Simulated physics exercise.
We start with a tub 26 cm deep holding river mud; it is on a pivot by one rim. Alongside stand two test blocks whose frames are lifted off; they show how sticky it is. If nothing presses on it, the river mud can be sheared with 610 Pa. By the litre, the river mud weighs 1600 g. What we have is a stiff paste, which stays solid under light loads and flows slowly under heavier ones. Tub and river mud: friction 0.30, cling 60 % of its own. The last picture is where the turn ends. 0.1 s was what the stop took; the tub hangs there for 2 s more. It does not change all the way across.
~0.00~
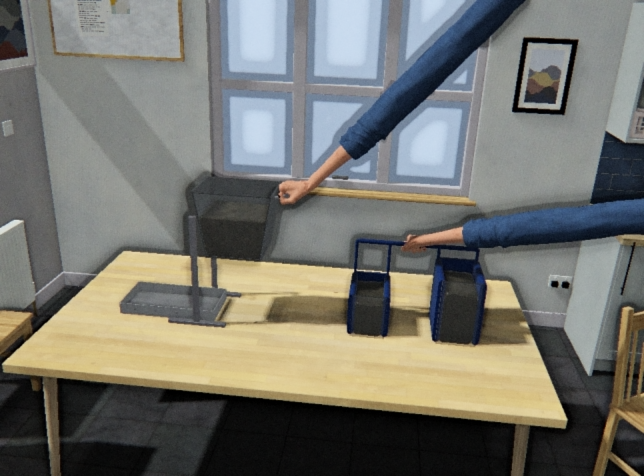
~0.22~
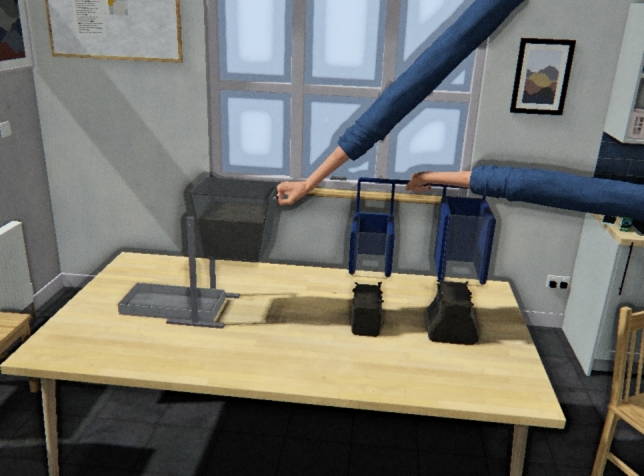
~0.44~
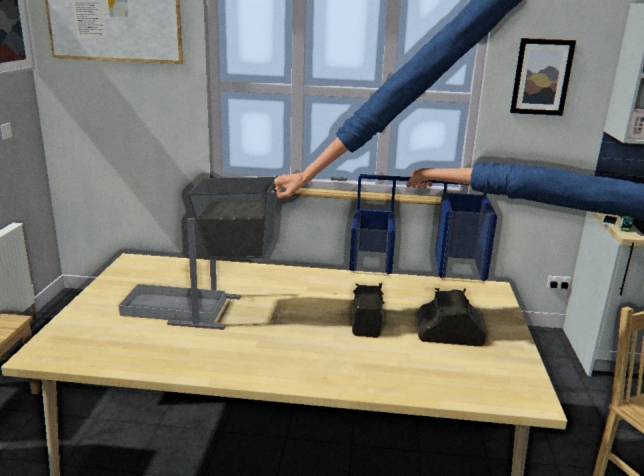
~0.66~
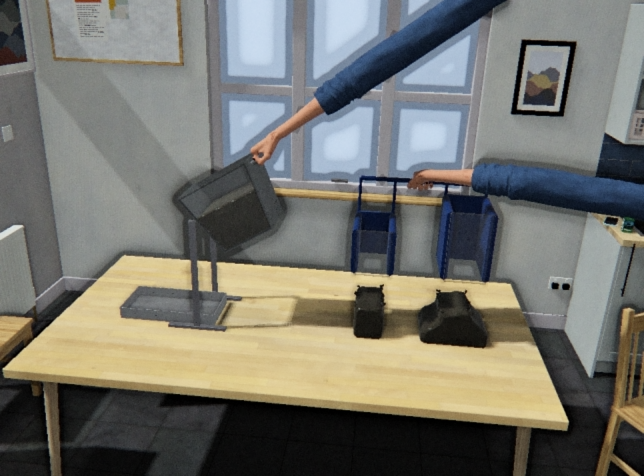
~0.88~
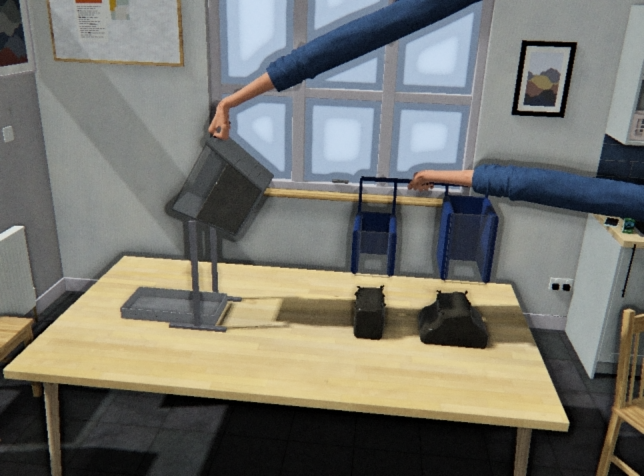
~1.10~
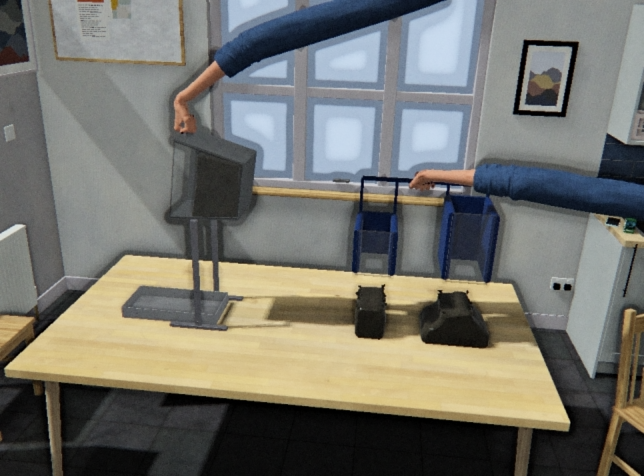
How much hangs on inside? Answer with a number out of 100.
Around 69 %.
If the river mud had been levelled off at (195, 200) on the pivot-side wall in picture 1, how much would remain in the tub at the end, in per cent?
In that case, around 45 percent.
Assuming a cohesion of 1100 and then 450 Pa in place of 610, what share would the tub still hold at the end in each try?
The answers, in order, are 100 % and 60 %.
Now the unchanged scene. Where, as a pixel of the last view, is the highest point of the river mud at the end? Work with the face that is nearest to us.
(199, 190).
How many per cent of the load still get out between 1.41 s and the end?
Share of load from then on: Approx. 22 %.
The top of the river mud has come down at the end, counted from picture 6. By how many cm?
About 13 cm.
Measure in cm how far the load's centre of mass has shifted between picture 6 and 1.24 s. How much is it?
I'd put the distance at about 4 centimetres.
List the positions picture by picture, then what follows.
The first frame shows handle-side rim at (270, 197), tilt 0 degrees; crest of the river mud at (205, 217); block heights 15 cm, 23 cm (left to right).
The second frame shows handle-side rim at (269, 198), tilt 0 degrees; crest of the river mud at (203, 218); block heights 14 cm, 19 cm (left to right).
The third frame shows handle-side rim at (266, 192), tilt 5 degrees; crest of the river mud at (260, 218); block heights 14 cm, 15 cm (left to right).
The fourth frame shows handle-side rim at (244, 163), tilt 31 degrees; crest of the river mud at (254, 191); block heights 14 cm, 15 cm (left to right).
The fifth frame shows handle-side rim at (205, 144), tilt 60 degrees; crest of the river mud at (226, 165); block heights 14 cm, 15 cm (left to right).
The sixth frame shows handle-side rim at (174, 142), tilt 83 degrees; crest of the river mud at (197, 156); block heights 14 cm, 15 cm (left to right).
After 1.24 s, the tub is at 83 degrees and holds 100 %.
After 1.41 s, the tub is at 83 degrees and holds 91 %.
After 1.58 s, the tub is at 83 degrees and holds 75 %.
After 1.75 s, the tub is at 83 degrees and holds 69 %.
After 3.10 s, the tub is at 83 degrees and holds 69 %.
